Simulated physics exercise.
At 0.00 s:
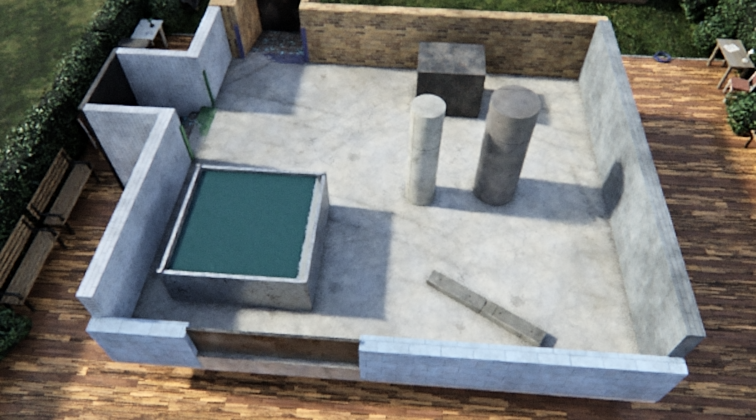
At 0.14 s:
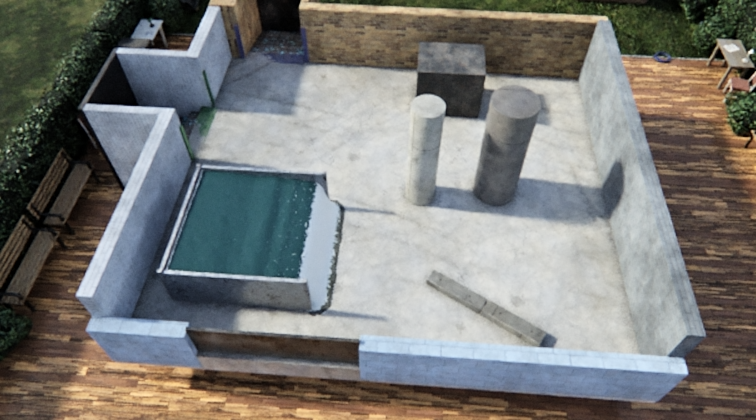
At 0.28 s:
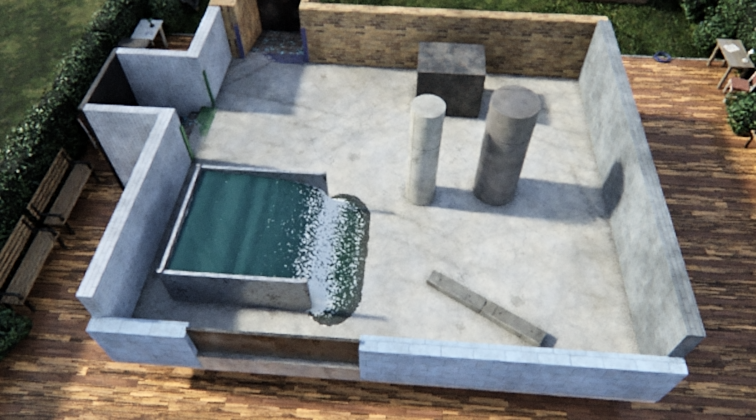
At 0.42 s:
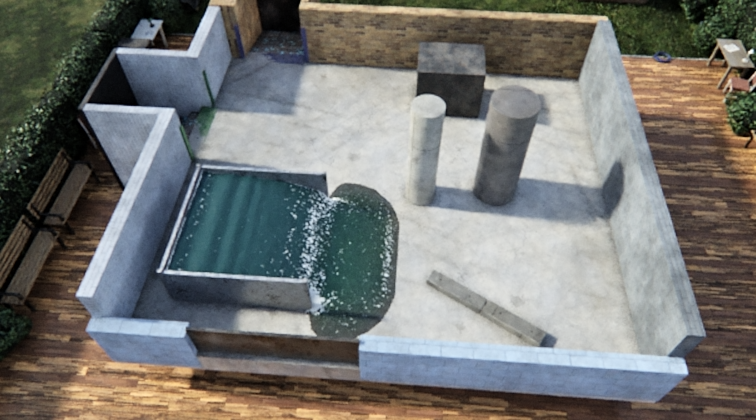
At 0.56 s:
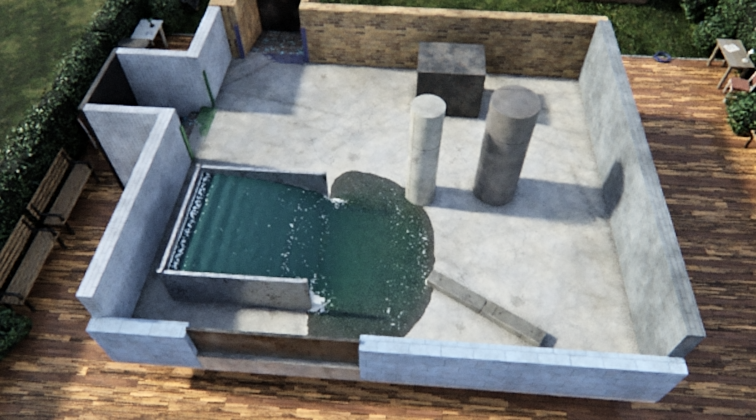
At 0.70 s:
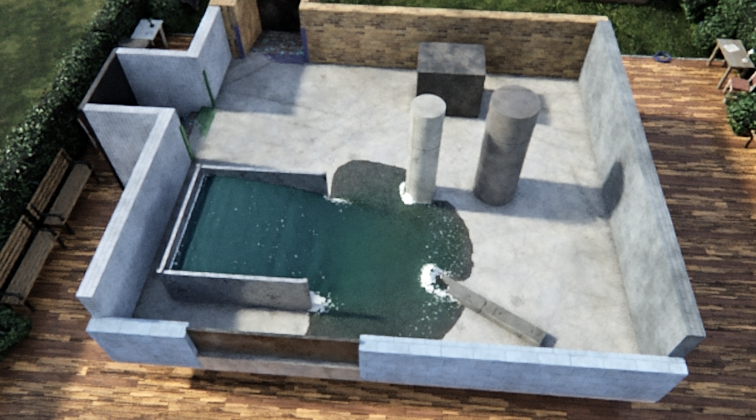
In the video, water pours from the open right side of a rectangular tank in a walled paved area, spreading rightward across the pale floor until it reaches a light column and a low slab, where white foam forms.
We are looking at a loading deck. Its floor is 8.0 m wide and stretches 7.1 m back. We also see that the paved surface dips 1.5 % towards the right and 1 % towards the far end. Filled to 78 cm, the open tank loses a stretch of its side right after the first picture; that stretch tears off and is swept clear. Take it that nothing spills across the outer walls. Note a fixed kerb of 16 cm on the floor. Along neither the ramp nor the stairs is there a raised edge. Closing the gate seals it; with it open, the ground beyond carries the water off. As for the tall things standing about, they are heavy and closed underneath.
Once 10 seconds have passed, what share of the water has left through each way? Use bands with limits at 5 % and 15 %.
Gate: Less than 5 %; stair shaft (marked green): Not even 5 %; down ramp (marked blue): Not even 5 %.
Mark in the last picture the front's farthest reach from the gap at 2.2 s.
That's around (592, 154) in the last picture.
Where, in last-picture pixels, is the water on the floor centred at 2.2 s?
Near (418, 257).
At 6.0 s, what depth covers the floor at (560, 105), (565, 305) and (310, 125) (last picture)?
Listed order: 19 / 11 / 0 cm.
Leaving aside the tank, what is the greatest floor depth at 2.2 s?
Around 48 centimetres deep.
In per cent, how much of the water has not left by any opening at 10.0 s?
I'd put it at some 98 percent still there.
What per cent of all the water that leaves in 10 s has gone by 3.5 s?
I'd put it at about 0 per cent by that time.
After 1.4 s water covers 35 % of the floor and is deepest (37 cm) near (428, 279); gone so far, the gate 0 %, the stair shaft (marked green) 0 %, the down ramp (marked blue) 0 %.
After 2.2 s water covers 45 % of the floor and is deepest (48 cm) near (631, 333); gone so far, the gate 0 %, the stair shaft (marked green) 0 %, the down ramp (marked blue) 0 %.
After 3.5 s water covers 55 % of the floor and is deepest (34 cm) near (636, 354); gone so far, the gate 0 %, the stair shaft (marked green) 0 %, the down ramp (marked blue) 0 %.
After 6.0 s water covers 65 % of the floor and is deepest (28 cm) near (576, 85); gone so far, the gate 0 %, the stair shaft (marked green) 0 %, the down ramp (marked blue) 0 %.
After 10.0 s water covers 90 % of the floor and is deepest (16 cm) near (520, 77); gone so far, the gate 0 %, the stair shaft (marked green) 1 %, the down ramp (marked blue) 1 %.
